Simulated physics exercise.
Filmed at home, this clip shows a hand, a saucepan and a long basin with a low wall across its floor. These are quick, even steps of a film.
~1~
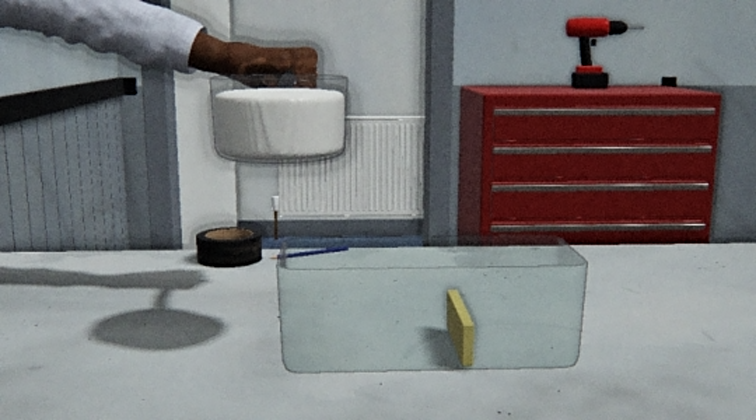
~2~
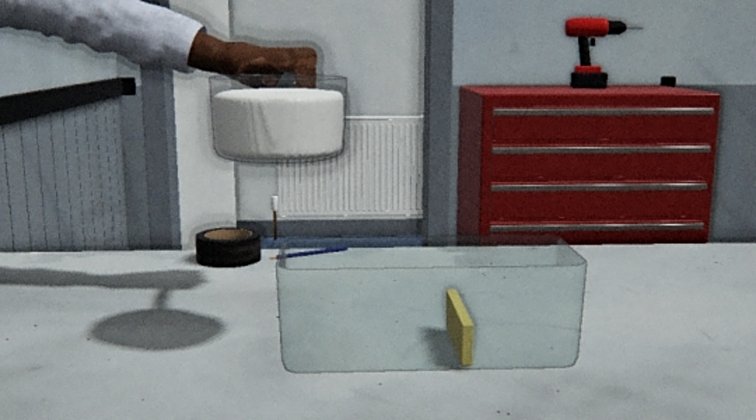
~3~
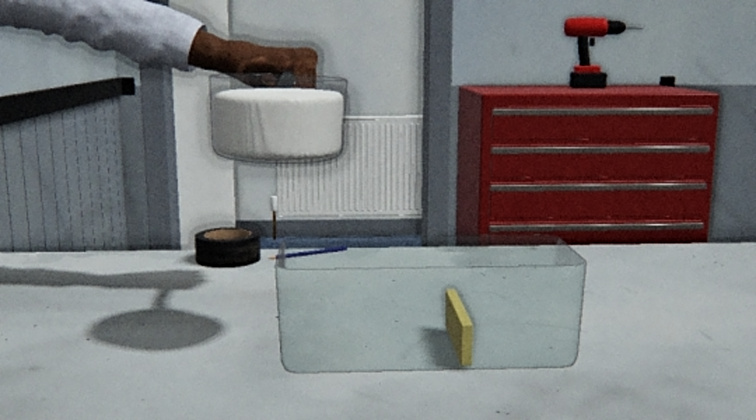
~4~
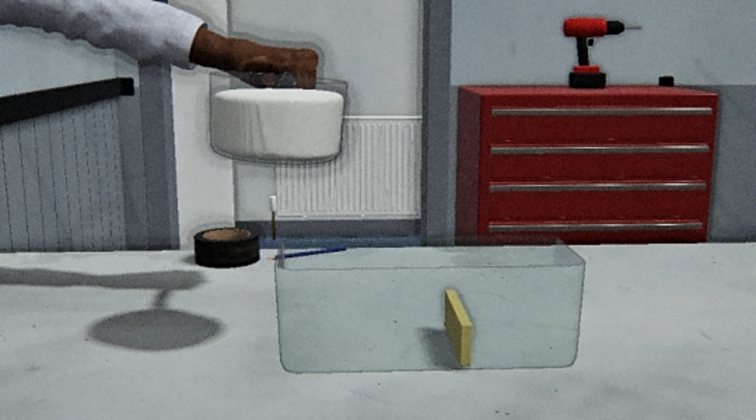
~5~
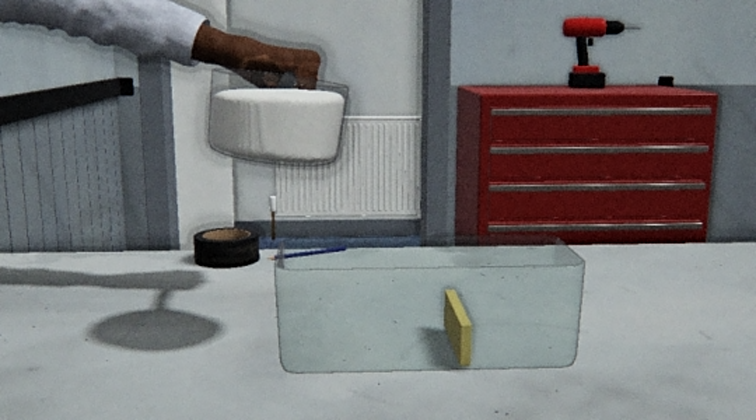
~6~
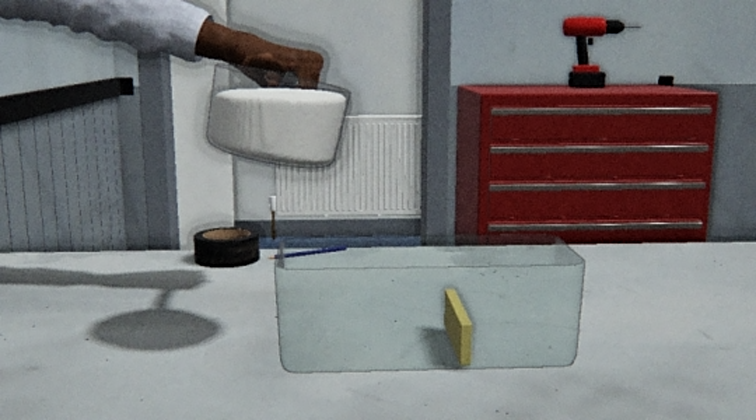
A hand holds a clear saucepan of white milk above and to the left of a long glass basin with a low yellow wall inside, first keeping it level, then tilting it slightly toward the right.
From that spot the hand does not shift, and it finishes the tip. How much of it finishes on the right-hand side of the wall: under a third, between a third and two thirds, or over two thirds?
Most likely the amount right of the wall will not reach a third.
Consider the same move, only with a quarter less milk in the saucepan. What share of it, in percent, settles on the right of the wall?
Best guess: Around 5 %.
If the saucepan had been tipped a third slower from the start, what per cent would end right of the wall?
It comes to near 0 per cent.
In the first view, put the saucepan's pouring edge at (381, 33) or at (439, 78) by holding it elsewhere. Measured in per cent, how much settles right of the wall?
Estimate: 50 per cent, then 80 per cent.
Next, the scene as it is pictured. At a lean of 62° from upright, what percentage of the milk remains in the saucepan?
Roughly 65 %.
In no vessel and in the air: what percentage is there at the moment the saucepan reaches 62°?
It comes to 25 per cent or so.
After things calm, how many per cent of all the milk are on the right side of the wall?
Some 5 per cent.
A moment on, the saucepan is tipped part way and 67 per cent is still to pour, 6 is left of the wall and 0 right of it.
Next, the saucepan is tipped on its side and 19 per cent is still to pour, 65 is left of the wall and 1 right of it.
Then the saucepan is tipped on its side and 4 per cent is still to pour, 88 is left of the wall and 4 right of it.
Later the saucepan is tipped on its side and 1 per cent is still to pour, 94 is left of the wall and 4 right of it.
In the end 95 per cent lies left of the wall, 4 right of it and 1 outside.
